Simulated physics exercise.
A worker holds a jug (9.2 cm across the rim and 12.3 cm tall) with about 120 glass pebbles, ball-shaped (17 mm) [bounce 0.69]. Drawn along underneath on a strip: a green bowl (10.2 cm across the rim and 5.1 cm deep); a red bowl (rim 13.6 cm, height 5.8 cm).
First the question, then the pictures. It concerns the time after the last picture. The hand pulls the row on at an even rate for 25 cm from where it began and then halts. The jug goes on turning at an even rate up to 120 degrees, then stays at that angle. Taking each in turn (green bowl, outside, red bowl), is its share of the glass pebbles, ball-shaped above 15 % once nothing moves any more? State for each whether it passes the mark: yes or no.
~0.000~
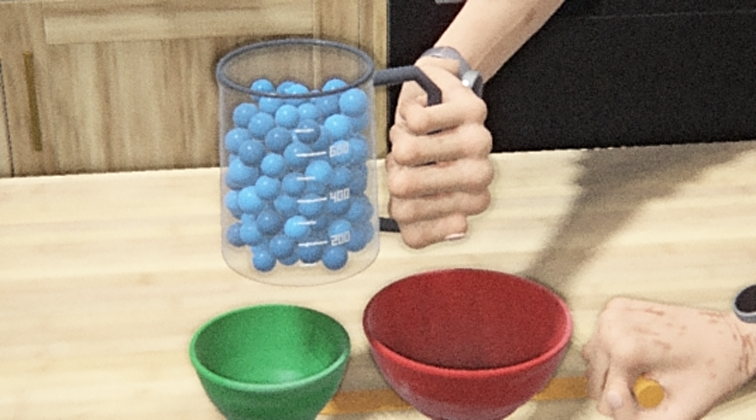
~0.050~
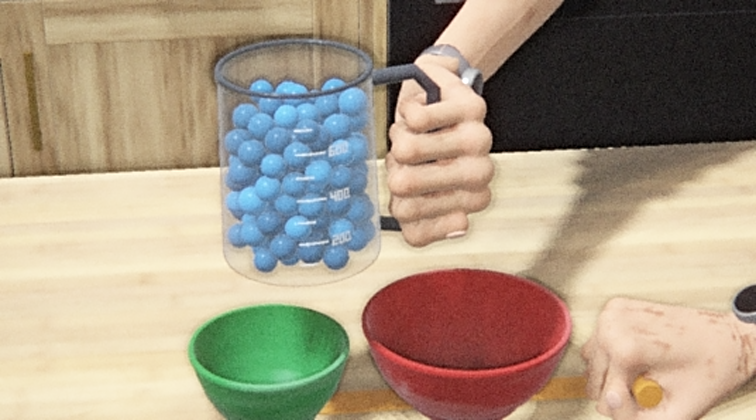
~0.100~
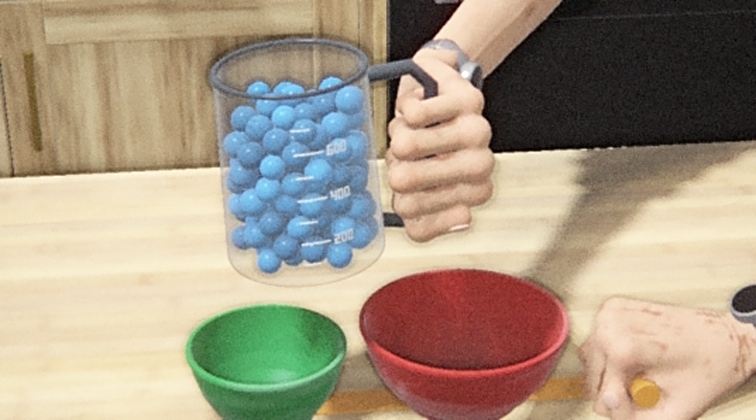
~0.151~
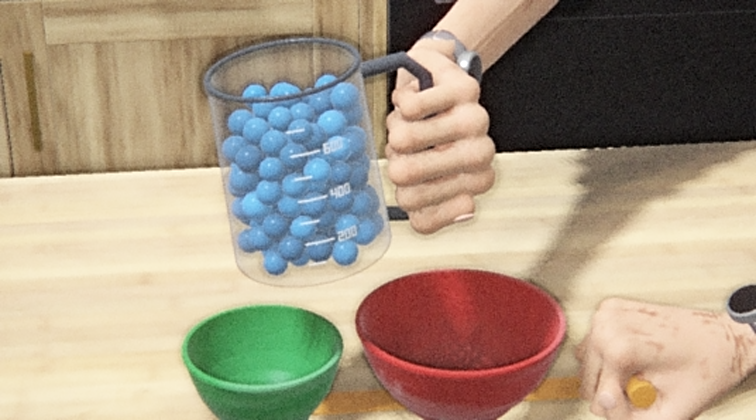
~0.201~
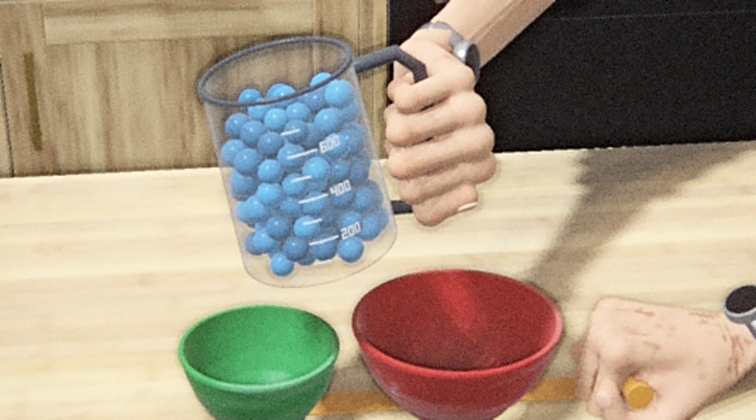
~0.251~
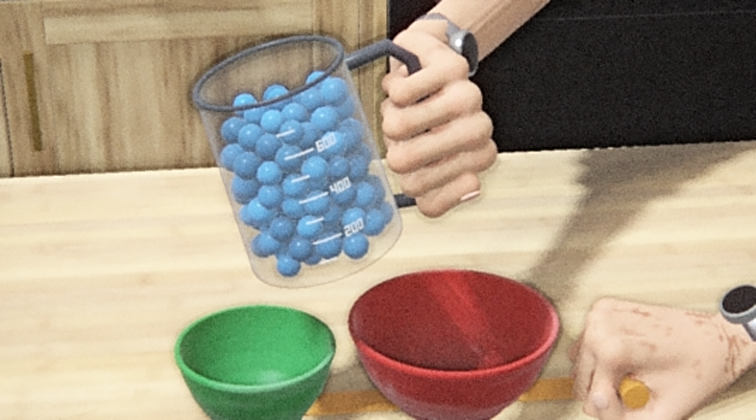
Result: Green bowl yes; outside everything yes; red bowl no.
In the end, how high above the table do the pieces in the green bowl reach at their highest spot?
About 8.0 cm.
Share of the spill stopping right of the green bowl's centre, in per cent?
Roughly 70 percent.
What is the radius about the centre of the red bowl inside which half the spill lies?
Median radius: Approx. 32 cm.
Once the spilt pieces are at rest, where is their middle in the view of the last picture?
(63, 369).
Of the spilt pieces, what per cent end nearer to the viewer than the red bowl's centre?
It works out to around 40 in a hundred.
Then, at 1.87 s, tilt 120 degrees; outside 15 %, green bowl 75 %, in the air 10 %; middle of all pieces on or above the table near (140, 353).
Then, at 3.22 s, tilt 120 degrees; outside 35 %, green bowl 65 %; middle of all pieces on or above the table near (22, 384).
After 4.46 s, tilt 120 degrees; outside 35 %, green bowl 65 %.
After 5.65 s, tilt 120 degrees; outside 35 %, green bowl 65 %.
At rest (5.8 s), jug 0 %, outside 35 %, red bowl 0 %, green bowl 65 %.
